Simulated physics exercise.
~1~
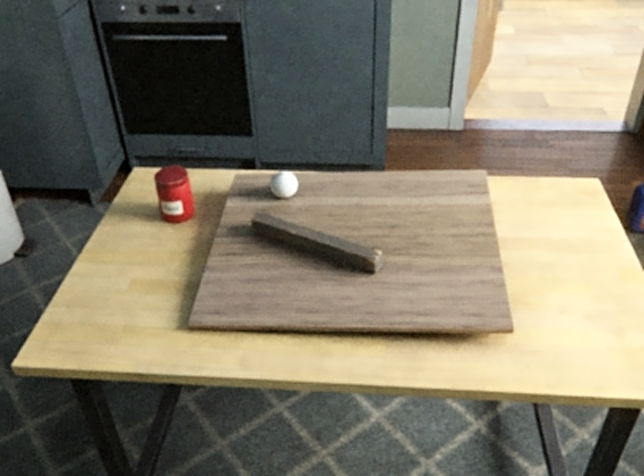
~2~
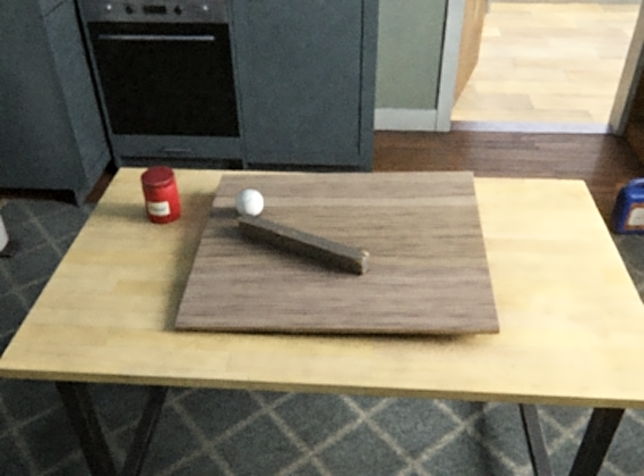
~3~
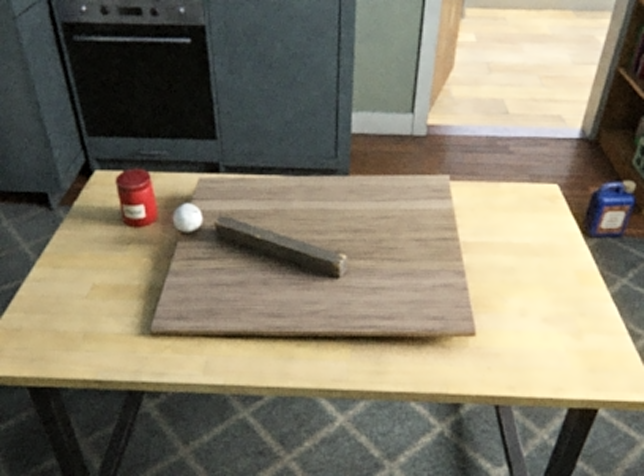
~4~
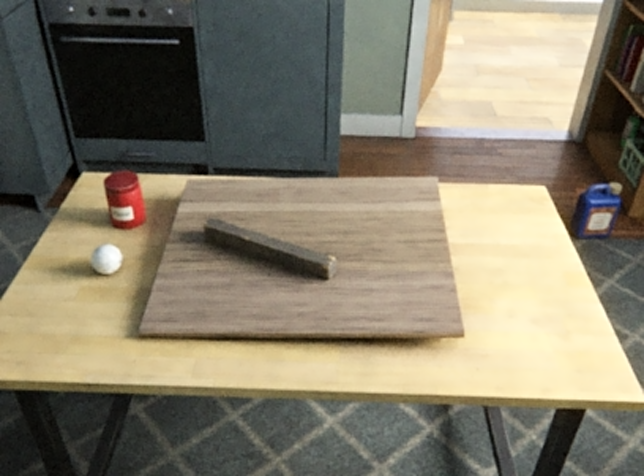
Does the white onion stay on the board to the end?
No, the white onion leaves the board over its left-hand side and is on the tabletop at the end.
